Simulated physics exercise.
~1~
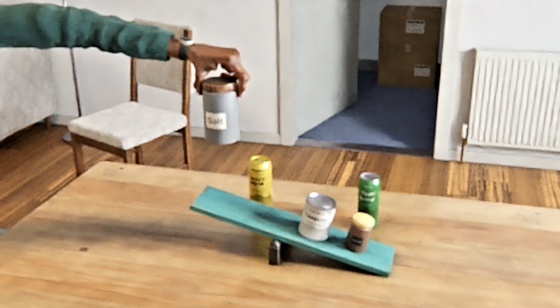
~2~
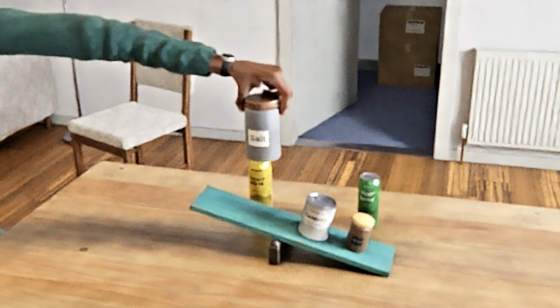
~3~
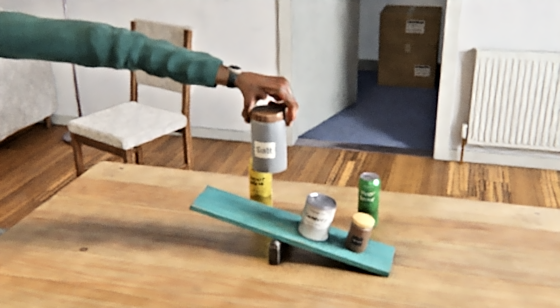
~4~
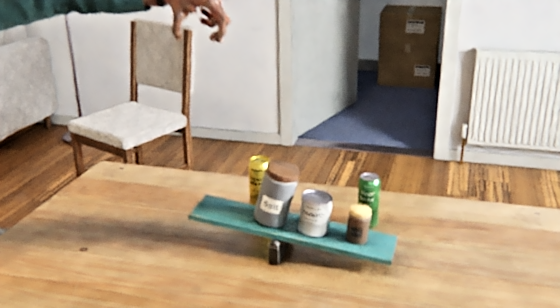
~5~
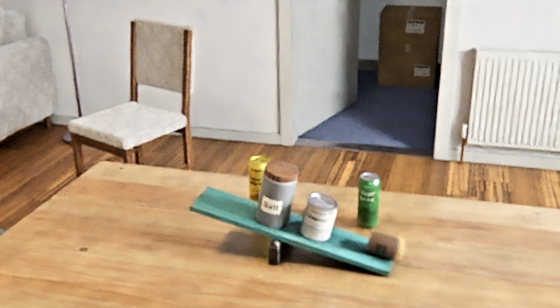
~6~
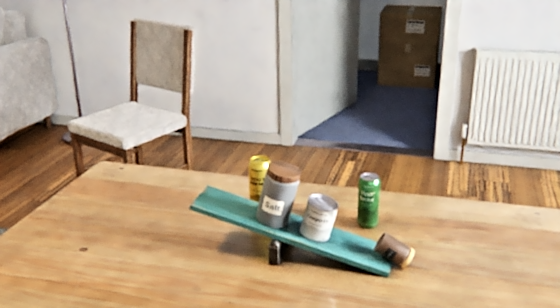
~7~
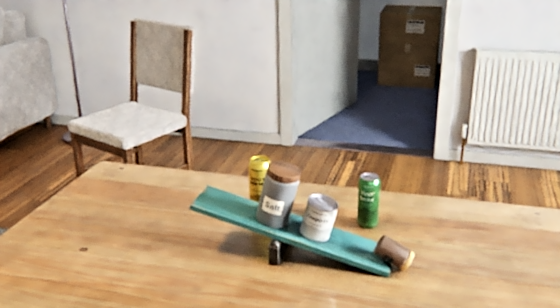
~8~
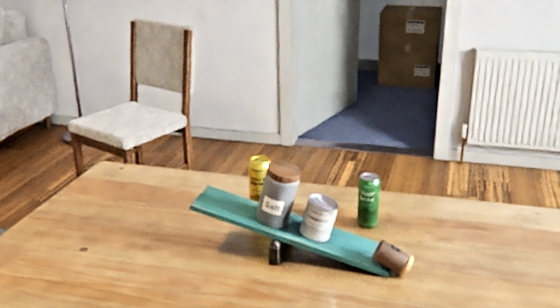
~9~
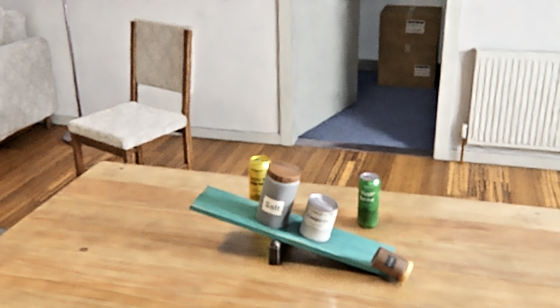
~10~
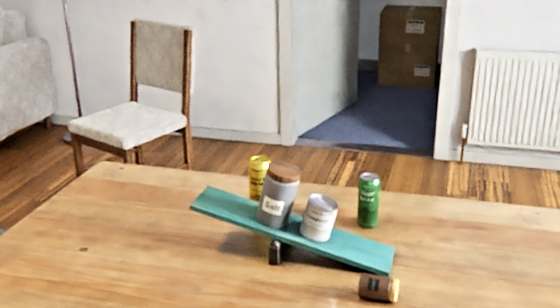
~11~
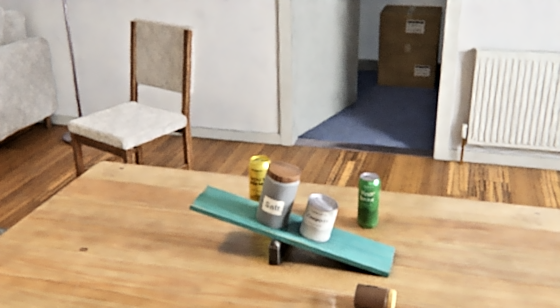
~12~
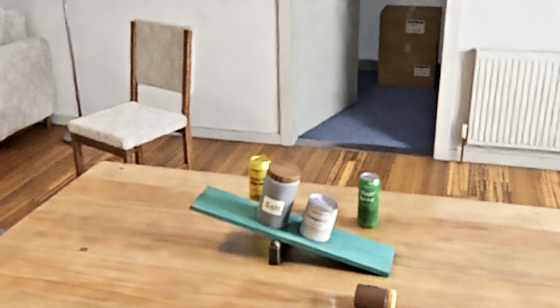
The clip opens on a wooden table where a turquoise plank balances on a small block, its right end low, holding a white tin and a brown shaker, with yellow and green cans standing behind. A hand in a green sleeve carries a grey jar rightward and lowers it over the plank's raised left side. The fingers let go and the arm withdraws as the plank briefly tips closer to level. It then dips right again, and the shaker topples onto its side. The shaker slides off the low end and rolls toward the table's front edge. It comes to rest there, while the jar stays leaning beside the tin and the plank's right end remains low.
